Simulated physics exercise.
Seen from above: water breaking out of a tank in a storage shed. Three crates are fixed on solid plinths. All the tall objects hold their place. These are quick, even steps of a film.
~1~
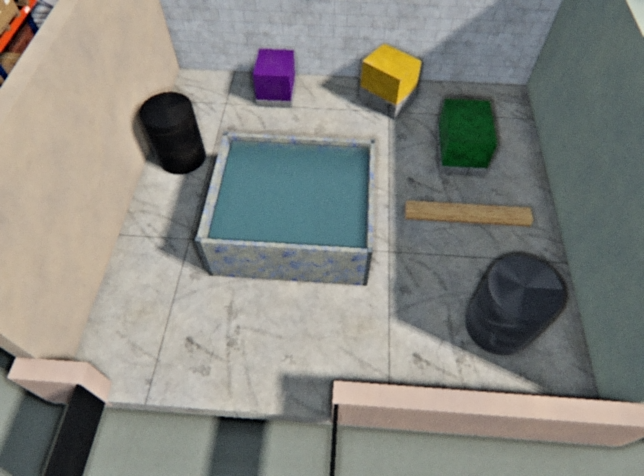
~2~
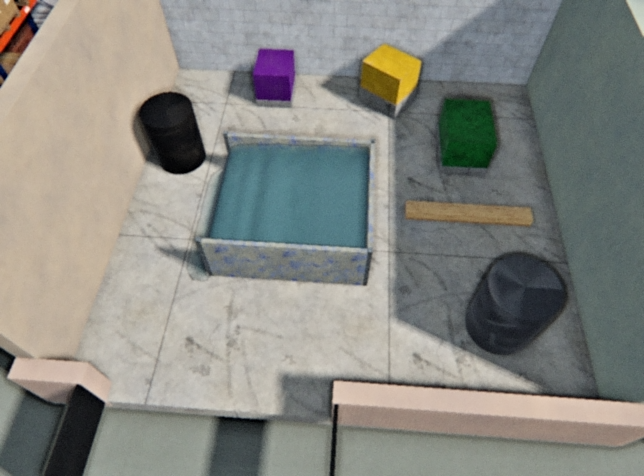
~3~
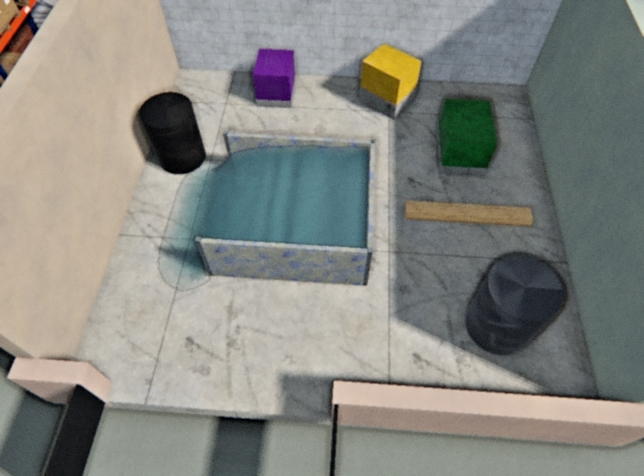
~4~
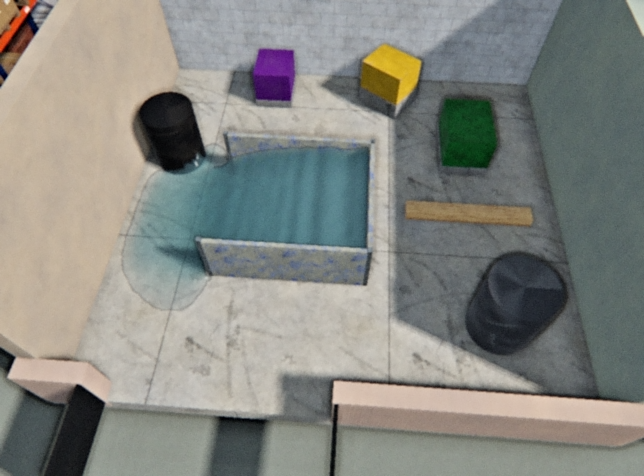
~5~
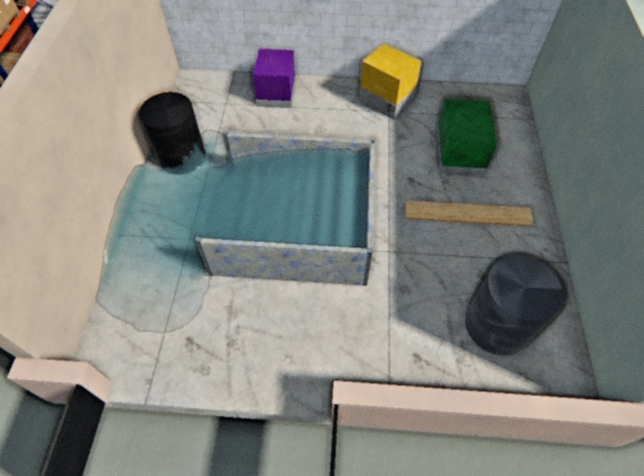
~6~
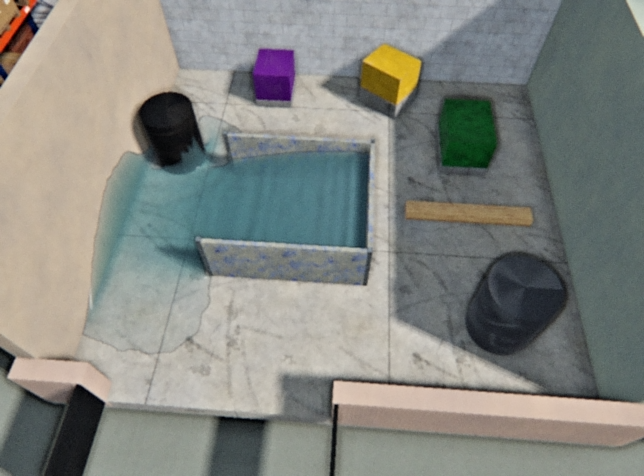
Water pouring out of the open left side of a rectangular tank, spreading across the pale floor around a black cylinder.
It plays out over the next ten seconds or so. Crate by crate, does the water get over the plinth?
One by one: The purple crate gets wet; the yellow crate stays dry; the green crate stays dry.
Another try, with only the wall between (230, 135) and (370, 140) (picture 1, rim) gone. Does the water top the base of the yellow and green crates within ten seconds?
In short: Yellow crate is soaked, green crate is topped.
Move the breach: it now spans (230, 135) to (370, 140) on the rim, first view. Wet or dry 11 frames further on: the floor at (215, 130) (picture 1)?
Verdict: Flooded.
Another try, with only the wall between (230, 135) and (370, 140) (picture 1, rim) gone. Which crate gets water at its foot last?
The one in green.
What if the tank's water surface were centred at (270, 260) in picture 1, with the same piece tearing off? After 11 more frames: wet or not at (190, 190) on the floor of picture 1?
At that place: Flooded.
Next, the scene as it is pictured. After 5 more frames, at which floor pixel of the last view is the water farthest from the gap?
I would point to (180, 69).
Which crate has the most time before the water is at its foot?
I say the one in green.
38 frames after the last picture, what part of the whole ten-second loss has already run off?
Close to 75 %.
A moment on, water covers 25 % of the floor; the purple crate water round its plinth, the yellow crate not reached, the green crate not reached.
Next, water covers 35 % of the floor; the purple crate water round its plinth, the yellow crate not reached, the green crate not reached.
Then, water covers 50 % of the floor; the purple crate water round its plinth, the yellow crate water round its plinth, the green crate not reached.
Later, water covers 80 % of the floor; the purple crate water round its plinth, the yellow crate water round its plinth, the green crate water round its plinth.
In the end, water covers 95 % of the floor; the purple crate was topped, the yellow crate stayed above the water, the green crate stayed above the water.
